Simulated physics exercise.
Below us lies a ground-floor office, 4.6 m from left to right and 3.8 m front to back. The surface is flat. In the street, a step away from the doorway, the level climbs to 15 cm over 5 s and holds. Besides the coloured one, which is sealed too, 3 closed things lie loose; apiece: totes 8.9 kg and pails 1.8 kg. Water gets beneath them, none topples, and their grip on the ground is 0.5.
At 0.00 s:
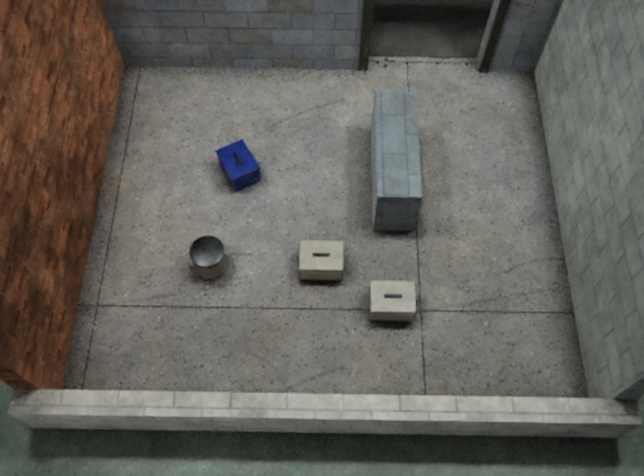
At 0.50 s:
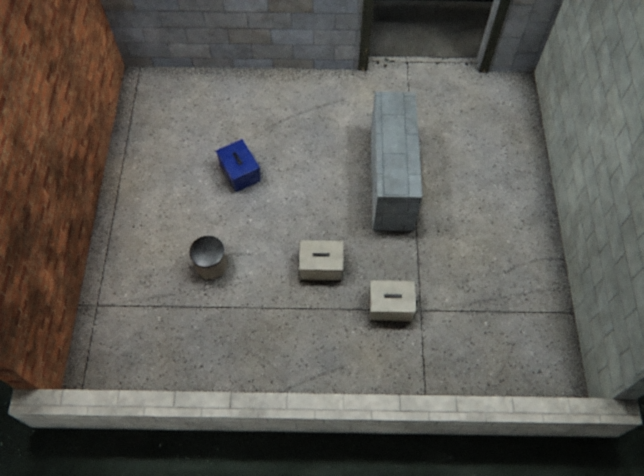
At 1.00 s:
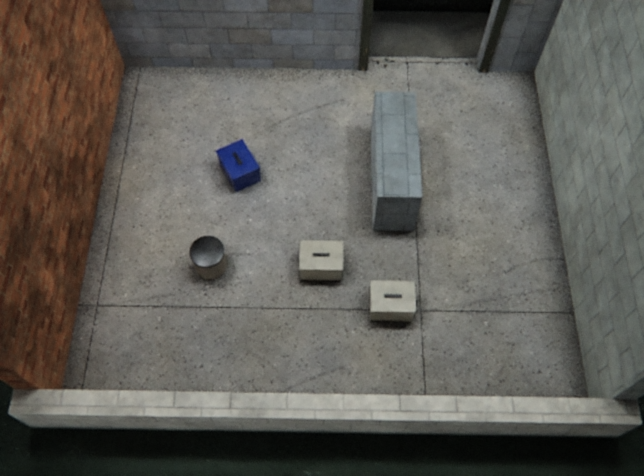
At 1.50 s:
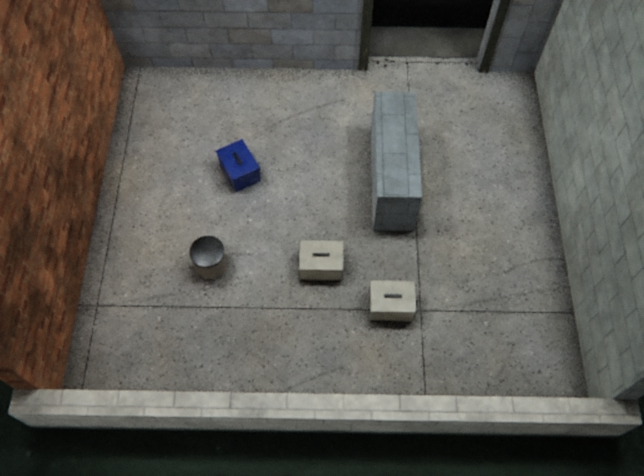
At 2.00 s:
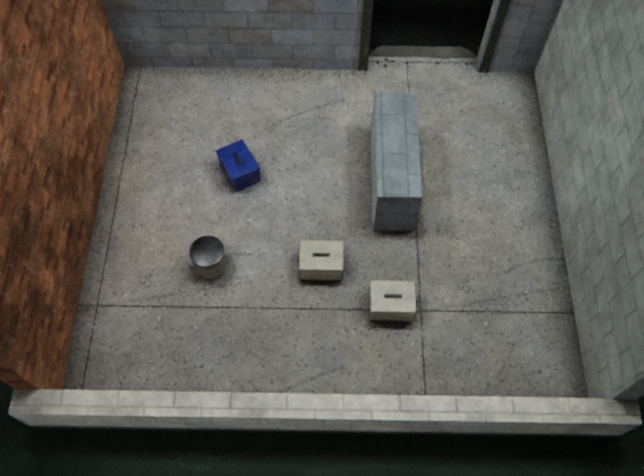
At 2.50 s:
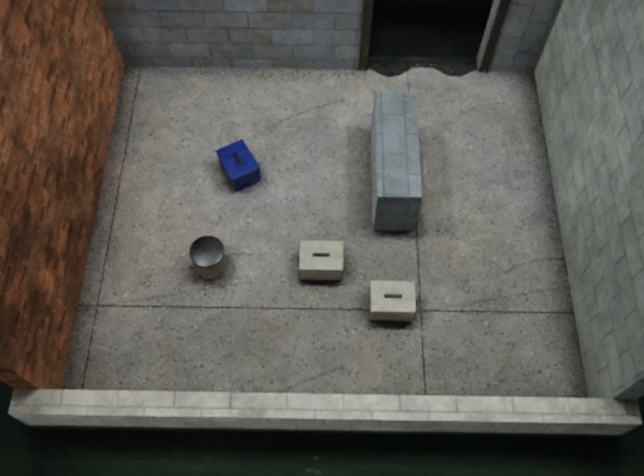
A roofless office with a flat, speckled grey floor is seen from high above, between a reddish-brown wall at left and grey block walls. A long grey block stands right of centre, with a blue tote to its left, a round metallic pail below that, and two pale totes near the middle. The ground outside darkens and a dark, wavy edge creeps over the doorway's threshold, while the objects and camera stay still.
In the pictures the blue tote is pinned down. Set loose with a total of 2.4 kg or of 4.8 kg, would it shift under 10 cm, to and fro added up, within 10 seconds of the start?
For it, only the larger load is enough.
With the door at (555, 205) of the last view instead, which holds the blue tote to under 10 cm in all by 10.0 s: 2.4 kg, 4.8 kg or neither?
Then the smaller load will do.
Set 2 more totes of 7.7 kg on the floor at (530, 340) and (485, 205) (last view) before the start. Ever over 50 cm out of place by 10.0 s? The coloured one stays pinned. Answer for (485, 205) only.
Answer: Past it.
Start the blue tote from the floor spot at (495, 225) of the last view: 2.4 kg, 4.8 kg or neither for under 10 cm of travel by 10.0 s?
Neither is enough.
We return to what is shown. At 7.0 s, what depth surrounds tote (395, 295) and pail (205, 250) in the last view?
Roughly 1 and 1 cm.
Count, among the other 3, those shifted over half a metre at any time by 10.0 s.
That makes 0.
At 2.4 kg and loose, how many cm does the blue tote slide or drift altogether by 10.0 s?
About 120 cm.
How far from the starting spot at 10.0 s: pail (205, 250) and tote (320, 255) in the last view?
In that order: 0 cm, 0 cm.
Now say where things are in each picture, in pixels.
The blue tote at (238, 159), on the bottom; 0.0 m2 under water; 0 of 4 have shifted, in the first frame.
The blue tote at (238, 159) rests on the ground; 0.0 m2 under water; 0 of 4 have shifted, in the second frame.
The blue tote at (238, 159), on the bottom; water covers 0.0 m2; 0 of 4 have shifted, in the third frame.
The blue tote at (238, 159), on the bottom; 0.0 m2 under water; 0 of 4 have shifted, in the fourth frame.
The blue tote at (238, 159), on the bottom; 0.0 m2 under water; 0 of 4 have shifted, in the fifth frame.
The blue tote at (238, 159), on the bottom; water covers 0.0 m2; 0 of 4 have shifted, in the sixth frame.
After 3.5 s the blue tote would be 0 cm from its start with 2.4 kg and 0 cm from its start with 4.8 kg; 0 cm of water round it then.
After 4.5 s the blue tote would be 0 cm from its start with 2.4 kg and 0 cm from its start with 4.8 kg; 0 cm of water round it then.
After 7.0 s the blue tote would be 29 cm from its start with 2.4 kg and 0 cm from its start with 4.8 kg; 2 cm of water round it then.
After 10.0 s the blue tote would be 115 cm from its start with 2.4 kg and 1 cm from its start with 4.8 kg; 3 cm of water round it then.
